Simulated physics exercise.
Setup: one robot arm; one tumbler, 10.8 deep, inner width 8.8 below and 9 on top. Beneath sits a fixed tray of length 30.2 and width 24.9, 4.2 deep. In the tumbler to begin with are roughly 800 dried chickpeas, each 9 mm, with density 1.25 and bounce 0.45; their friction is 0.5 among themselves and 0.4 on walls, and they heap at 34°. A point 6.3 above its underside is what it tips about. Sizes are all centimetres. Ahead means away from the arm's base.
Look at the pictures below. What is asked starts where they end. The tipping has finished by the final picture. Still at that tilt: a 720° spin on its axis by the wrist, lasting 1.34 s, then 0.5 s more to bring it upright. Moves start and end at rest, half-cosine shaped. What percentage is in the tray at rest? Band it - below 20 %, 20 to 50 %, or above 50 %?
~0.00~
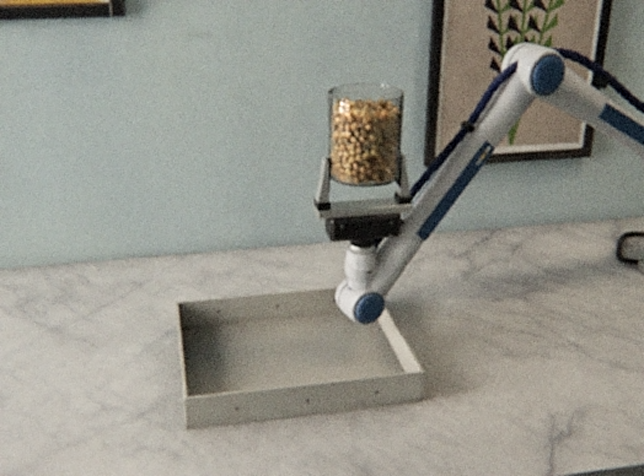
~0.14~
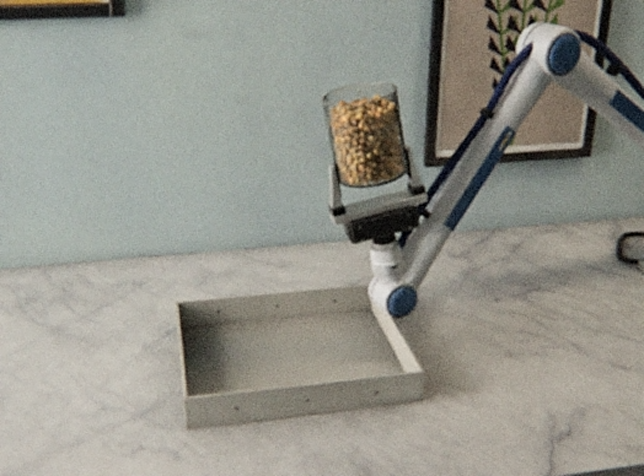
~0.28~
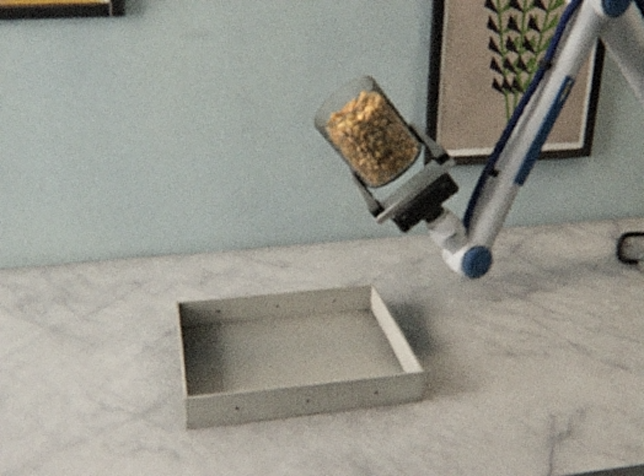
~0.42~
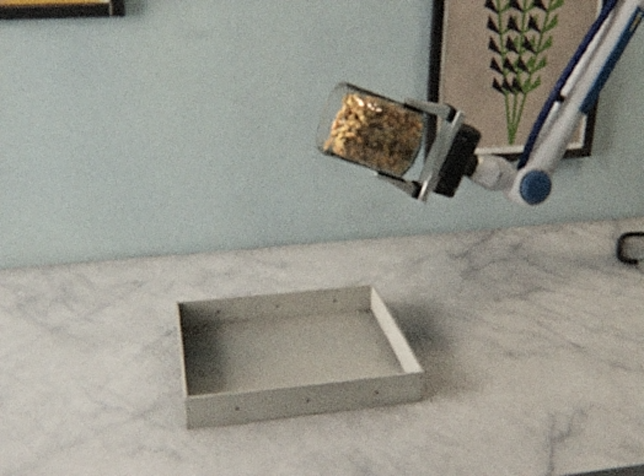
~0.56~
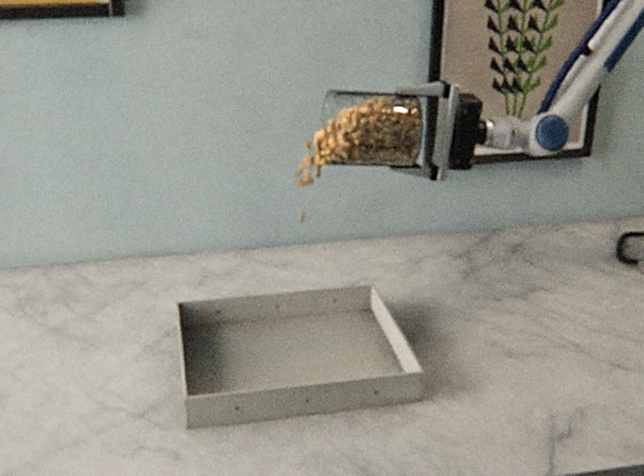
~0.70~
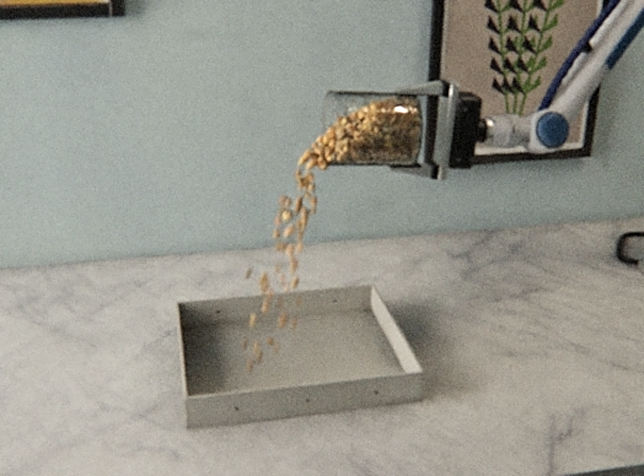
My answer is above 50 %.
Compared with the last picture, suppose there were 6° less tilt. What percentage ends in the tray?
Estimate: Some 40 %.
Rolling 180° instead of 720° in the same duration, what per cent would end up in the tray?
It would be roughly 45 percent.
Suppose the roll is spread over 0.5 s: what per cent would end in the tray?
Then roughly 25 per cent.
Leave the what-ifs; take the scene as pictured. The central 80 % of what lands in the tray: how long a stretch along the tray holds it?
18 cm or thereabouts.
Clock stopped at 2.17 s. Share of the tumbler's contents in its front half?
65 %.
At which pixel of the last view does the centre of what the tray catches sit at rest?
I'd place it near (260, 367) in the last picture.
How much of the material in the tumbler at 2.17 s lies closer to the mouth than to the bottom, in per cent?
35 percent or so.
After 1.44 s, tipped 86°, highest piece 38 above the table; 494 in the tumbler, 253 in the tray, 1 on the table or floor, 52 in flight or on a rim.
After 2.17 s, tipped 72°, highest piece 34 above the table; 451 in the tray, 319 in the tumbler, 7 on the table or floor, 23 in flight or on a rim.
After 2.74 s, upright, highest piece 34 above the table; 478 in the tray, 315 in the tumbler, 7 on the table or floor.
After 3.44 s, upright, highest piece 34 above the table; 478 in the tray, 315 in the tumbler, 7 on the table or floor.
At rest, 478 in the tray, 315 in the tumbler, 7 on the table or floor. That is 60 % in the tray.
